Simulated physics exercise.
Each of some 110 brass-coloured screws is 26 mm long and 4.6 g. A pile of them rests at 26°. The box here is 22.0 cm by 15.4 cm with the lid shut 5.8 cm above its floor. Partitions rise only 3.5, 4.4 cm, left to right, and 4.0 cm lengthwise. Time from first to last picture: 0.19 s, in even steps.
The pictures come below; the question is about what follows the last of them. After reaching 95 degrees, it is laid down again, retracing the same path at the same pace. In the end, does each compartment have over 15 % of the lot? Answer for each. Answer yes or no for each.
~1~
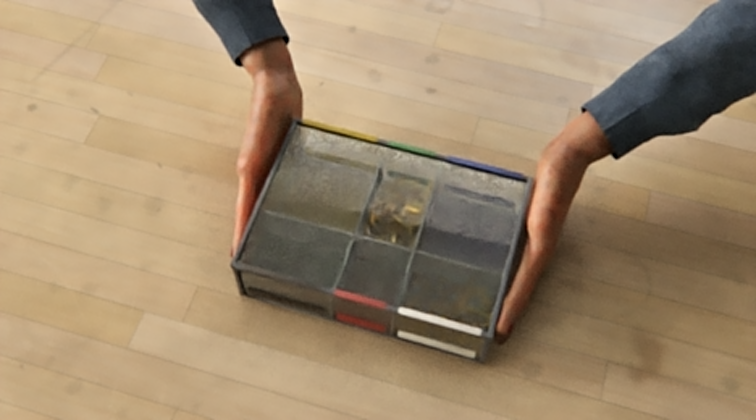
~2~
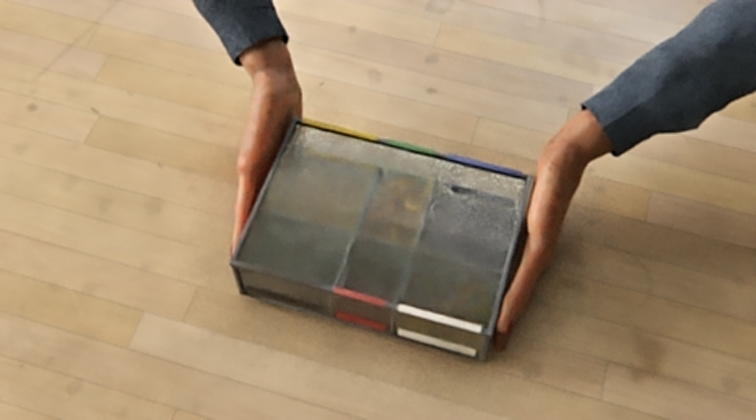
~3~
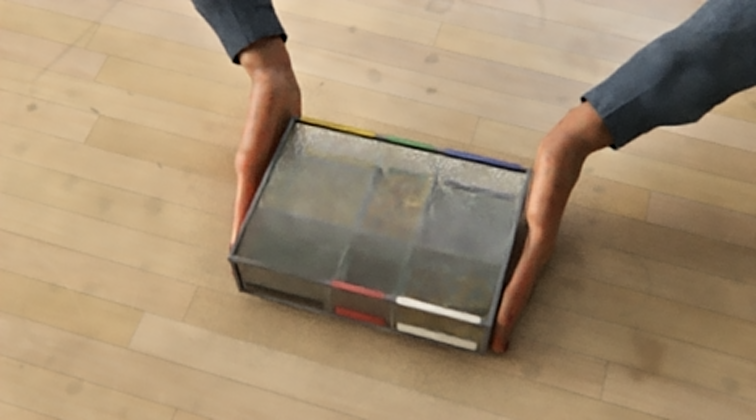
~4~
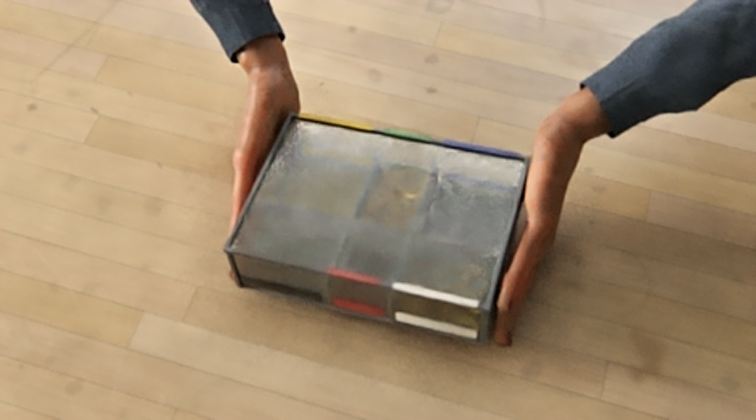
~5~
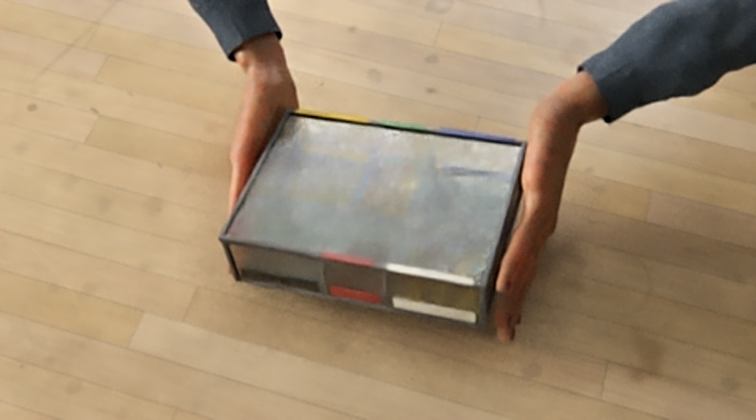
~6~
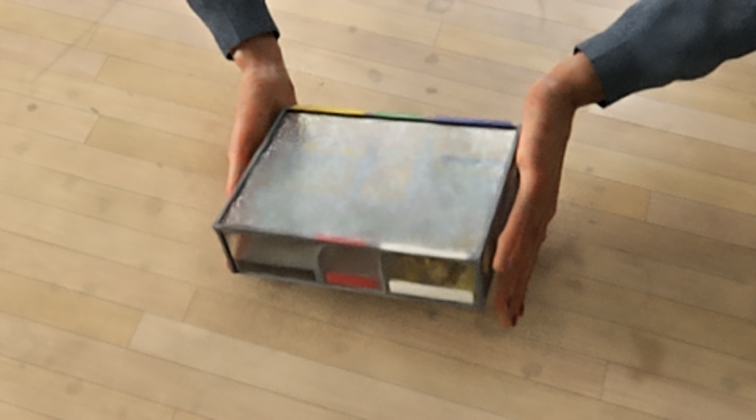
Red: No, blue: No, green: Yes, yellow: Yes, white: Yes, black: No.
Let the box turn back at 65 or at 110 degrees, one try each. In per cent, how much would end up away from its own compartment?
5 % and 45 %.
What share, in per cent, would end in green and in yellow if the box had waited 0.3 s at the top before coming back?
Result - green: 40 %, yellow: 35 %.
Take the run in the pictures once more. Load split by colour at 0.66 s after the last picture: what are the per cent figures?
It splits as red 5, blue 0, green 50, yellow 10, white 35 and black 0 percent.
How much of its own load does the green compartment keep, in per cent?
Around 60 %.
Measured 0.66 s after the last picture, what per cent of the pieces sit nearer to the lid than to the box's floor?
Roughly 60 per cent.
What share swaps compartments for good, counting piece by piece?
My estimate is some 35 per cent.
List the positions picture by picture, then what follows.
The first picture shows box tilt 0 degrees, front corners at (236, 264) and (488, 334); green 60 %, white 40 %.
The second picture shows box tilt 1 degrees, front corners at (235, 262) and (488, 331).
The third picture shows box tilt 3 degrees, front corners at (233, 257) and (487, 322), lowest corner left back.
The fourth picture shows box tilt 8 degrees, front corners at (229, 248) and (485, 306), lowest corner left back.
The fifth picture shows box tilt 13 degrees, front corners at (224, 237) and (481, 284), lowest corner left back.
The sixth picture shows box tilt 18 degrees, front corners at (219, 225) and (476, 258), lowest corner left back; green 60 %, white 40 %.
Then, 0.66 s after the last picture, tilt 95 degrees; red 5 %, green 50 %, yellow 10 %, white 35 %.
Then, 1.10 s after the last picture, tilt 40 degrees; blue 5 %, green 40 %, yellow 30 %, white 30 %.
Then, 1.61 s after the last picture, tilt 0 degrees; blue 5 %, green 40 %, yellow 30 %, white 25 %.
In the end, red 0 %, blue 5 %, green 40 %, yellow 30 %, white 25 %, black 0 %.
